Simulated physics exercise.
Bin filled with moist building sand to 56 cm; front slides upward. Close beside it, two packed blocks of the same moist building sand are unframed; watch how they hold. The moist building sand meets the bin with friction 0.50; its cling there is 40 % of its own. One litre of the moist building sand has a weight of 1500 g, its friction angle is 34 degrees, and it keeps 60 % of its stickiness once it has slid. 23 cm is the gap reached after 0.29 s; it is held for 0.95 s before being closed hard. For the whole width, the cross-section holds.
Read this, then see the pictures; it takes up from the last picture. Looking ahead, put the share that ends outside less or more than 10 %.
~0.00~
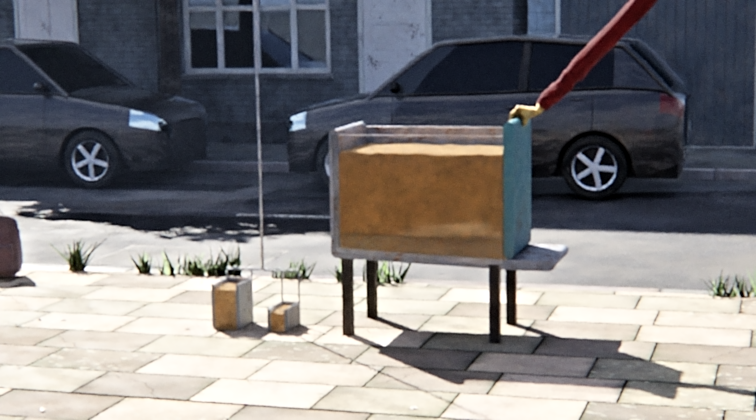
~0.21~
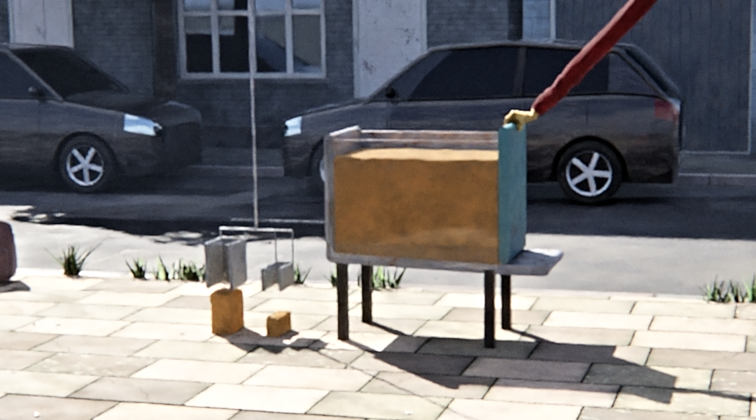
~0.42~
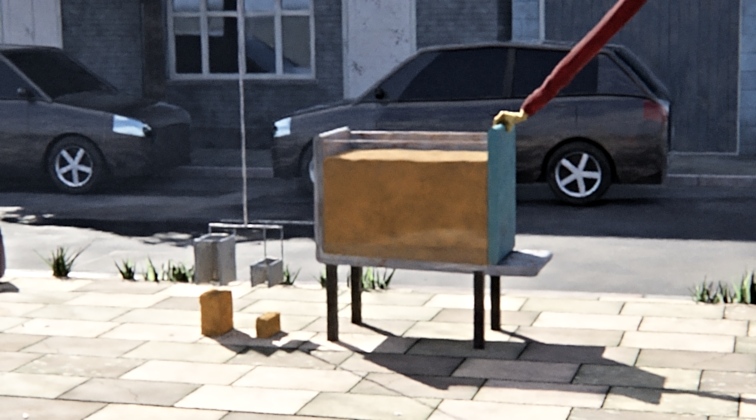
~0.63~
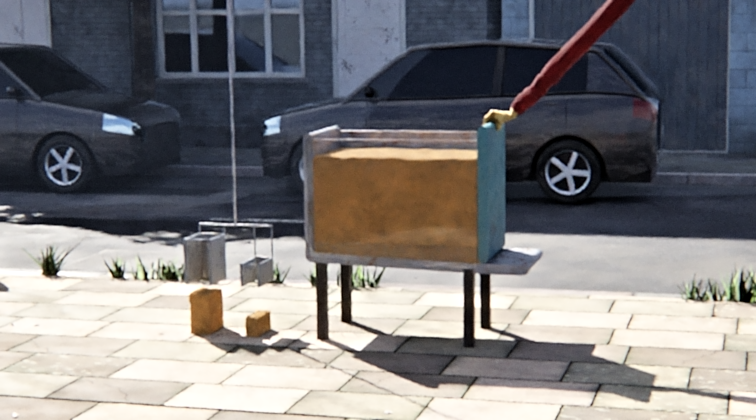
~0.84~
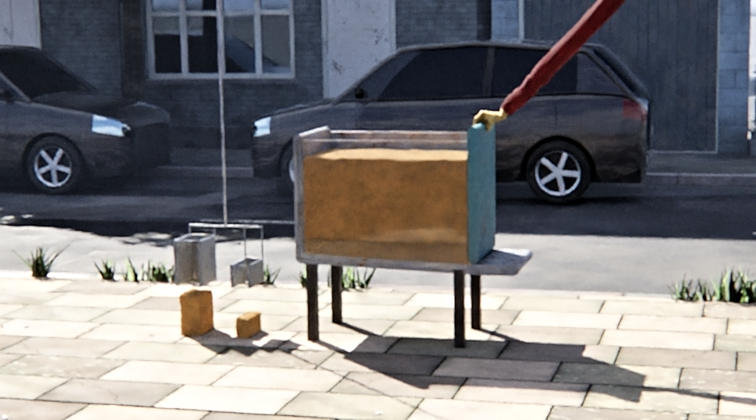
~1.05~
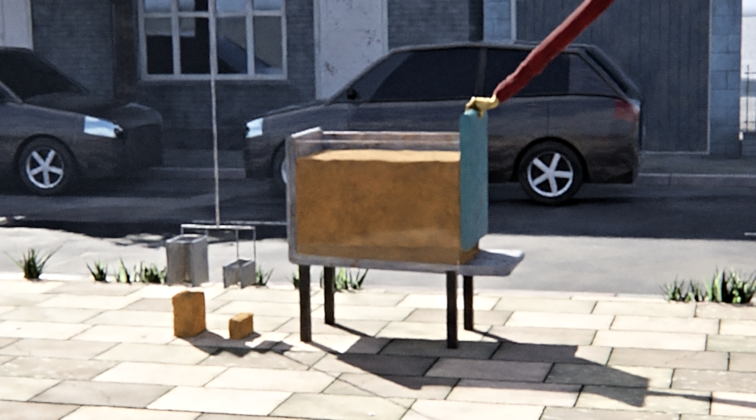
Expect it lower than 10 %.
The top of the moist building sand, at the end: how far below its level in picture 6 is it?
I'd put it at close to 0 cm.
After 1.36 s, the hatch is 23 cm open and 0 % is out.
After 1.74 s, the hatch is 23 cm open and 0 % is out.
After 2.11 s, the hatch is 23 cm open and 0 % is out.
After 2.48 s, the hatch is 5.8 cm open and 0 % is out.
After 2.86 s, at the end, the hatch is shut and 0 % is out.
